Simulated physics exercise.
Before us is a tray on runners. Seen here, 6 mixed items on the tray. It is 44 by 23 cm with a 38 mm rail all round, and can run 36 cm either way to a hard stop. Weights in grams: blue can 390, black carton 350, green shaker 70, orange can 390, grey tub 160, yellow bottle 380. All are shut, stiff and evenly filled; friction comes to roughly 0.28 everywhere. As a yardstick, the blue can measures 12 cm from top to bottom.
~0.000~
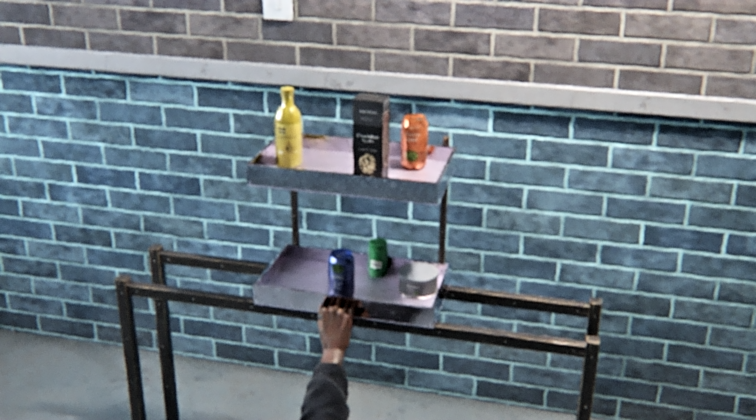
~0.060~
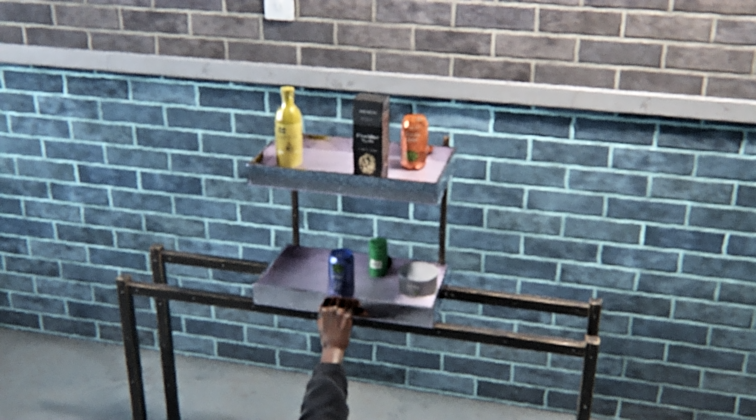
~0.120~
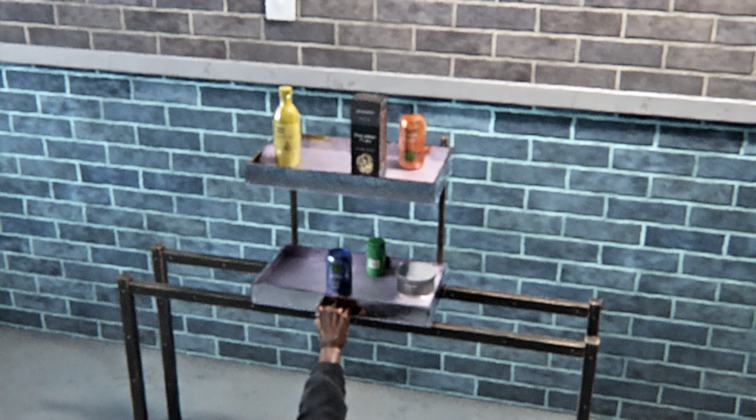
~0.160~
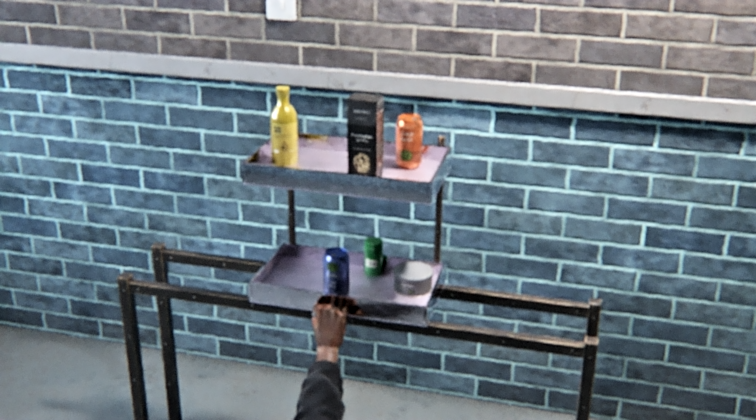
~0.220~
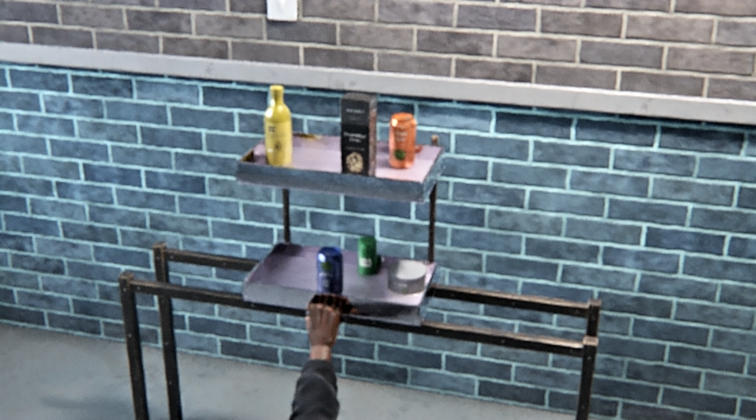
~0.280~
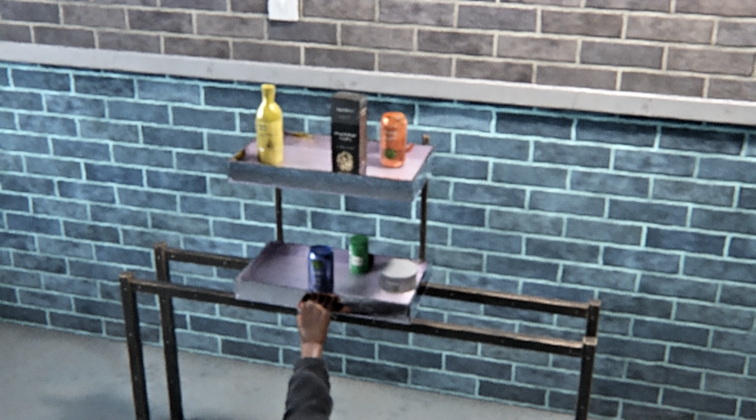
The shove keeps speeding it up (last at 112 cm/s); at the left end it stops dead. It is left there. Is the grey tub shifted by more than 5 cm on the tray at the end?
The grey tub leaves its spot.
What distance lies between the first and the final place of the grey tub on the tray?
Some 21 cm.
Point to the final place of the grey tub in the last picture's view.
Around (211, 252).
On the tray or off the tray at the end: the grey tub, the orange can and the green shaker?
The grey tub is still on the tray; the orange can is still on the tray; the green shaker is still on the tray.
By 0.78 s, tray has slid 36 cm left; grey tub 10 cm from its spot near (249, 257); yellow bottle tilted 38°; black carton tilted 7°.
By 0.98 s, tray has slid 36 cm left; yellow bottle now off the tray; grey tub 20 cm from its spot near (214, 252); black carton tilted 45°.
When it is over (1.7 s), off the tray, yellow bottle; lying over on the tray, black carton; not toppled but over 5 cm from the start, blue can, green shaker, orange can and grey tub. In the last view, grey tub near (211, 252).
